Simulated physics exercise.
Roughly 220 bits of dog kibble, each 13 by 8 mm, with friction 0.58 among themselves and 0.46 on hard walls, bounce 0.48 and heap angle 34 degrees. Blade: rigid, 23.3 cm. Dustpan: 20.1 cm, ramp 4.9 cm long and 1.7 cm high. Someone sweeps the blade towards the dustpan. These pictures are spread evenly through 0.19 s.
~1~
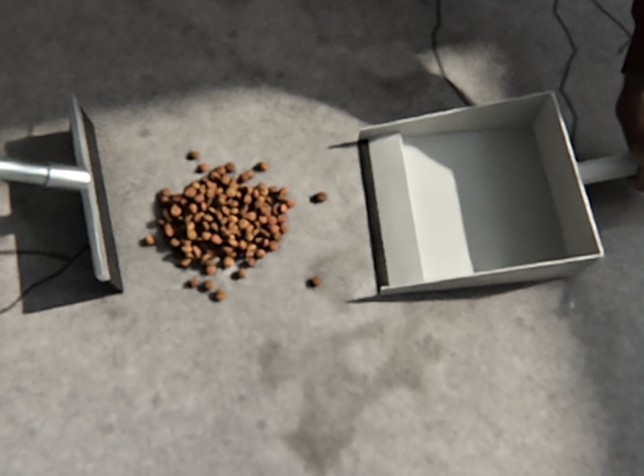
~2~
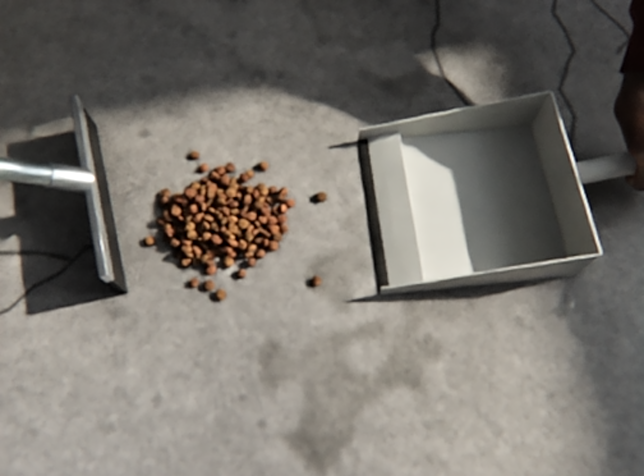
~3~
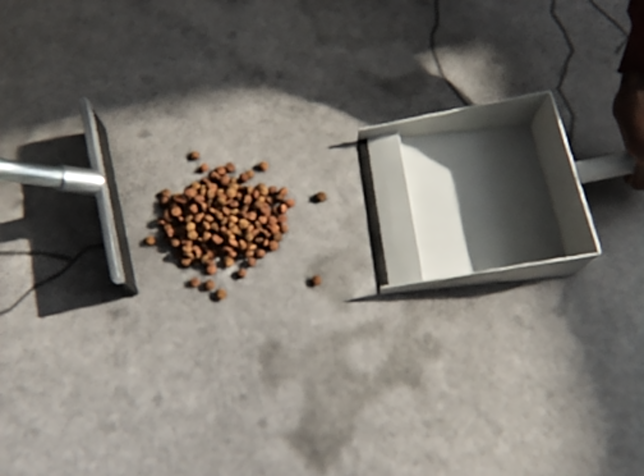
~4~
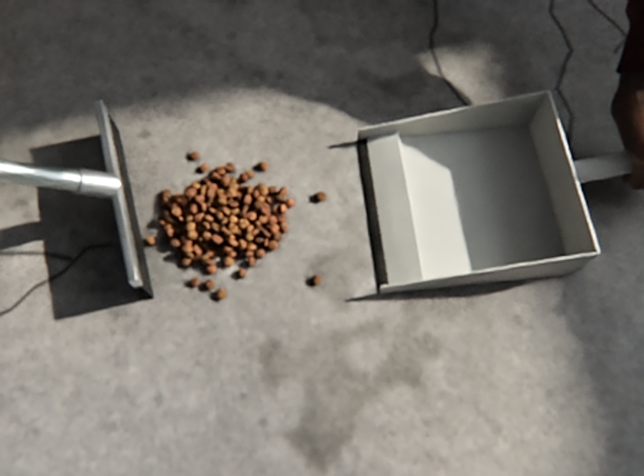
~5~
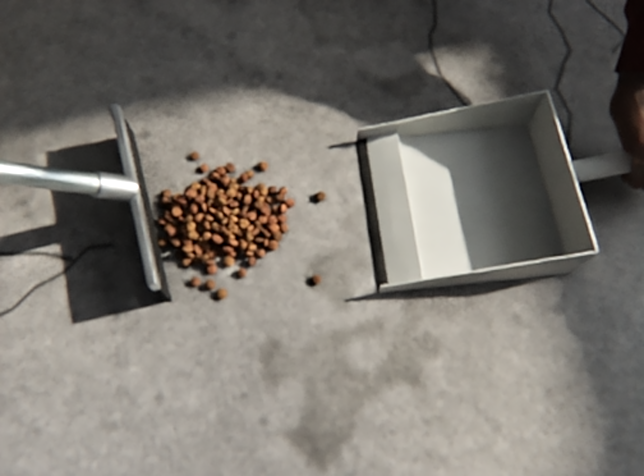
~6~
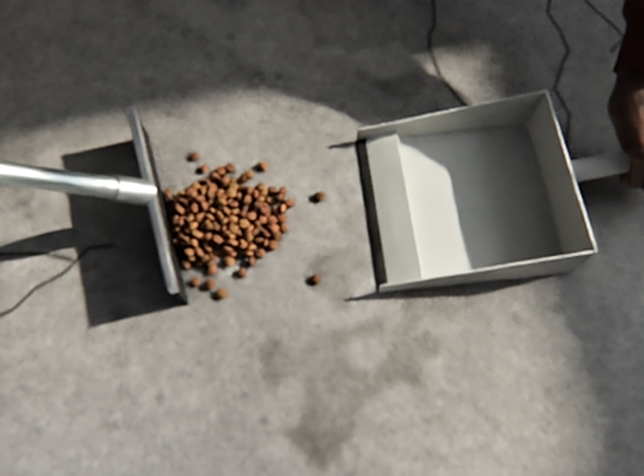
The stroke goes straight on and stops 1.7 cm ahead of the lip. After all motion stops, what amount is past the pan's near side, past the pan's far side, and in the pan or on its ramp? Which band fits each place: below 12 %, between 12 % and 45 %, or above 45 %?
Bands: Near side below 12 %; far side below 12 %; pan between 12 % and 45 %.
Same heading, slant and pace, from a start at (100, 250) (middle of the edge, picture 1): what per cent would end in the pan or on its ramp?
Estimate: ~ 5 %.
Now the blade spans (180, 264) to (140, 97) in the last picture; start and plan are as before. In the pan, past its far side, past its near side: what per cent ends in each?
Per cent by place - pan 30, far side 10, near side 0.
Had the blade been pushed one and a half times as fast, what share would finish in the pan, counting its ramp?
It would come to roughly 20 percent.
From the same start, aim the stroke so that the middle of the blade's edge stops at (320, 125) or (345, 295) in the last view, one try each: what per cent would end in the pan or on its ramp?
The two tries give roughly 25 and 5 %.
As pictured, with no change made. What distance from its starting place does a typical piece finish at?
Near 16 cm.
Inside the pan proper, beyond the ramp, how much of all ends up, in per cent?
Near 0 per cent, I'd say.
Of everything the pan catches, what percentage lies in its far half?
About 20 %.
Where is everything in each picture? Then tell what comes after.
The first picture shows blade from (103, 276) to (74, 103), moved 0.0 cm, 0 of the pieces shifted so far; middle of the pieces at (220, 216); pan at (477, 204).
The second picture shows blade from (107, 276) to (77, 104), moved 0.4 cm, 0 of the pieces shifted so far; middle of the pieces at (220, 216).
The third picture shows blade from (118, 278) to (87, 106), moved 1.5 cm, 0 of the pieces shifted so far; middle of the pieces at (220, 216).
The fourth picture shows blade from (136, 281) to (102, 109), moved 3.3 cm, 0 of the pieces shifted so far; middle of the pieces at (220, 216).
The fifth picture shows blade from (155, 285) to (118, 112), moved 5.4 cm, 1 of the pieces shifted so far; middle of the pieces at (220, 216).
The sixth picture shows blade from (173, 288) to (134, 115), moved 7.3 cm, 25 of the pieces shifted so far; middle of the pieces at (220, 216); pan at (473, 202).
Then, 0.21 s after the last picture, middle of the blade 14 cm from the lip; 0 % over the lip, far side 0 %, near side 0 %.
Then, 0.35 s after the last picture, middle of the blade 7 cm from the lip; 0 % over the lip, far side 5 %, near side 5 %.
Then, 0.61 s after the last picture, middle of the blade 4 cm from the lip; 15 % over the lip, far side 5 %, near side 5 %.
In the end, near side 5 %, far side 5 %, pan 15 %, in front of the lip or behind the blade 70 %.
